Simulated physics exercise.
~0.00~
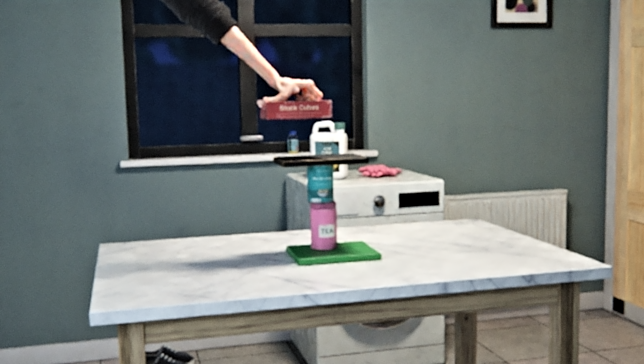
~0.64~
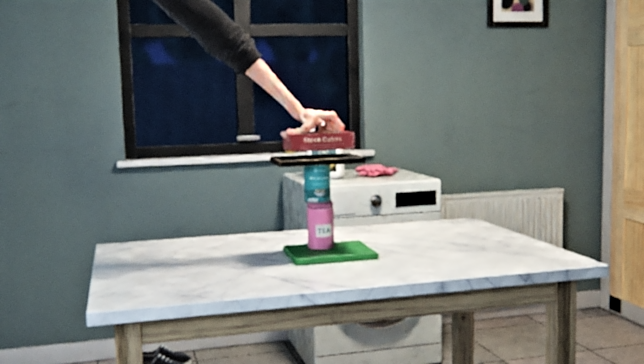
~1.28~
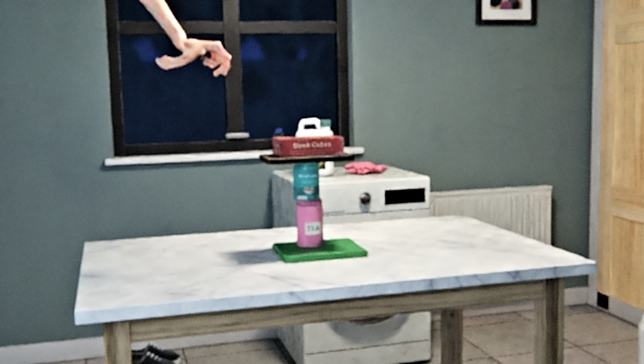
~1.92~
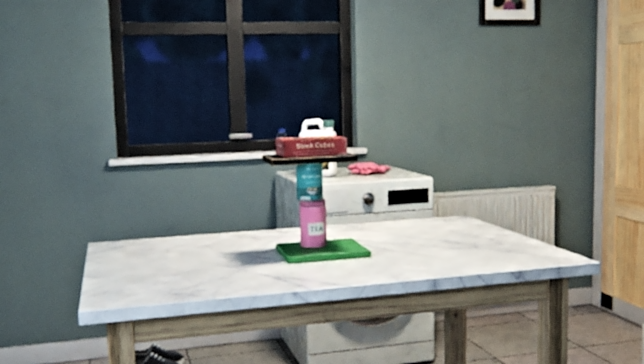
A red packet is held by a hand reaching in from the upper left, above a small stack on a pale marble-topped table, seen from the front in a room with a dark window and a white washing machine behind. The stack has a green tray at the bottom, then a pink jar, a turquoise tin and a flat black board. The hand lowers the packet slightly rightward and sets it on the board. It then lets go, draws back up to the left and leaves the view. The pile stays standing, with the red packet resting on top.
